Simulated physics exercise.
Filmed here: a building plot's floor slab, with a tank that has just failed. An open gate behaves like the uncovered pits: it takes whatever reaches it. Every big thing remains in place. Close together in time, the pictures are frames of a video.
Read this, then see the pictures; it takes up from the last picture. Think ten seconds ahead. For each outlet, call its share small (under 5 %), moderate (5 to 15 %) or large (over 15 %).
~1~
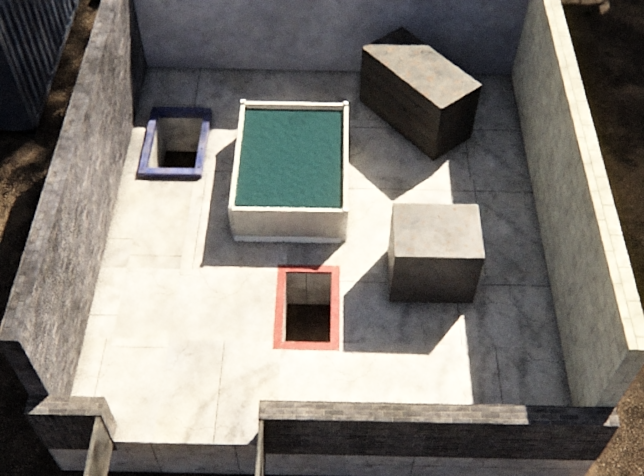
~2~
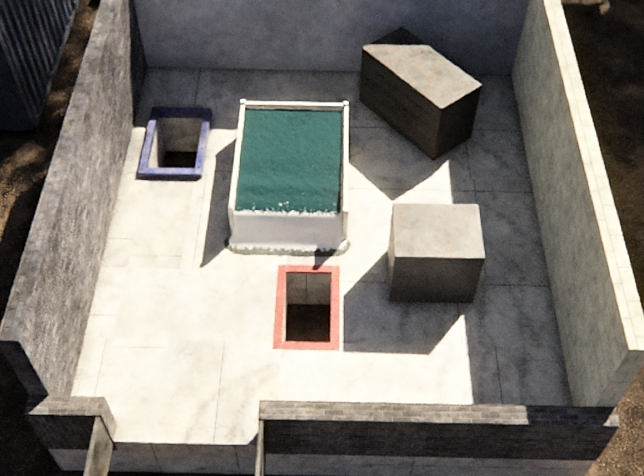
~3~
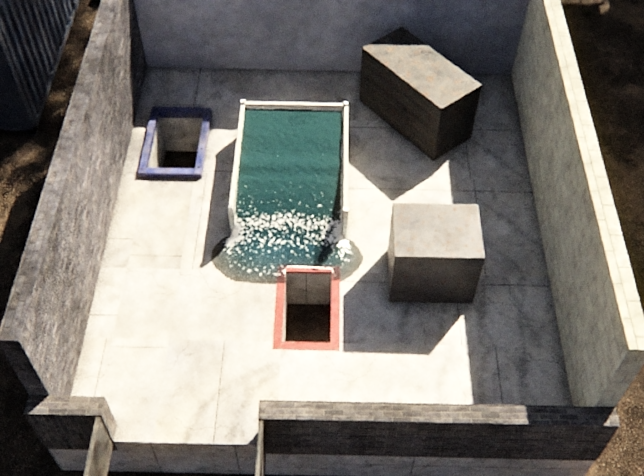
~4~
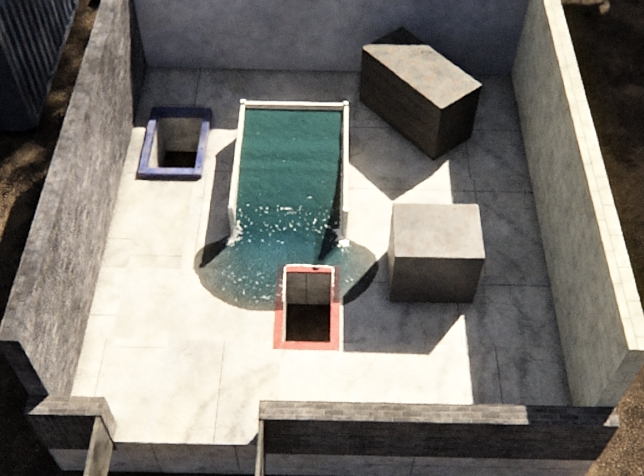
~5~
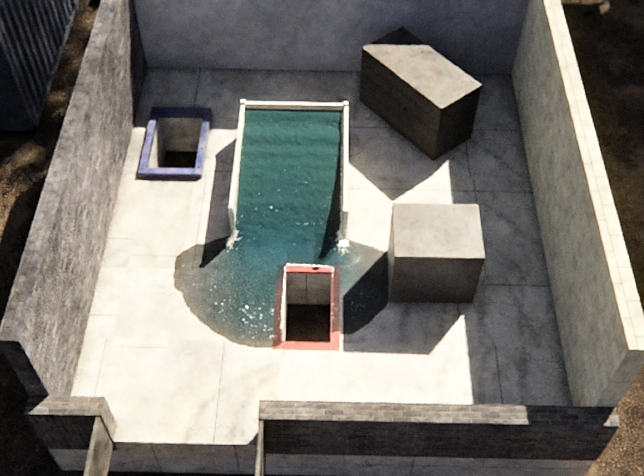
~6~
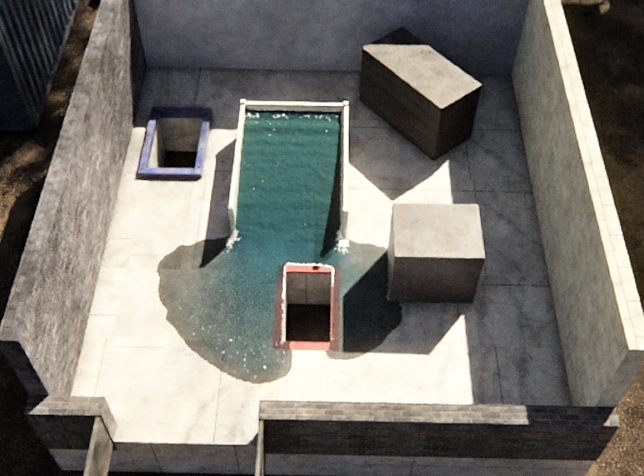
The gate - large, the red pit - large, the blue pit - small.
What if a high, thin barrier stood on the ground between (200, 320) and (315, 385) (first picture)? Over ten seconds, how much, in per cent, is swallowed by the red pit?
Share for the red pit - 65 percent.
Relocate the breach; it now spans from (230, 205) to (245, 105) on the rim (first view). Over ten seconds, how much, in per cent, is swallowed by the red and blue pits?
Red 2 %, blue 20 %.
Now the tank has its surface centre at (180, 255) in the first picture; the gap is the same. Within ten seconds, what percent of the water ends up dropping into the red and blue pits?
Within ten seconds, red collects 0 percent of the total and blue collects 0 percent.
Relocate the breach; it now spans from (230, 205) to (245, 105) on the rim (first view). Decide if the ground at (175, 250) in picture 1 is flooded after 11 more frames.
Bottom line - sodden.
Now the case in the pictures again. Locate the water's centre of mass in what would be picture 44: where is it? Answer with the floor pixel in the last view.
At about (317, 290).
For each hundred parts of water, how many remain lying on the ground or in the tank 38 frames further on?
My reading is around 36 percent.
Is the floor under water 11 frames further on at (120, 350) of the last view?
It comes out swamped.
A moment on, water covers 25 % of the floor; the gate 1 %, the red pit 16 %, the blue pit 0 %.
Next, water covers 30 % of the floor; the gate 6 %, the red pit 27 %, the blue pit 0 %.
Then, water covers 35 % of the floor; the gate 14 %, the red pit 36 %, the blue pit 0 %.
Later, water covers 45 % of the floor; the gate 20 %, the red pit 43 %, the blue pit 0 %.
In the end, water covers 55 % of the floor; the gate 24 %, the red pit 47 %, the blue pit 0 %.
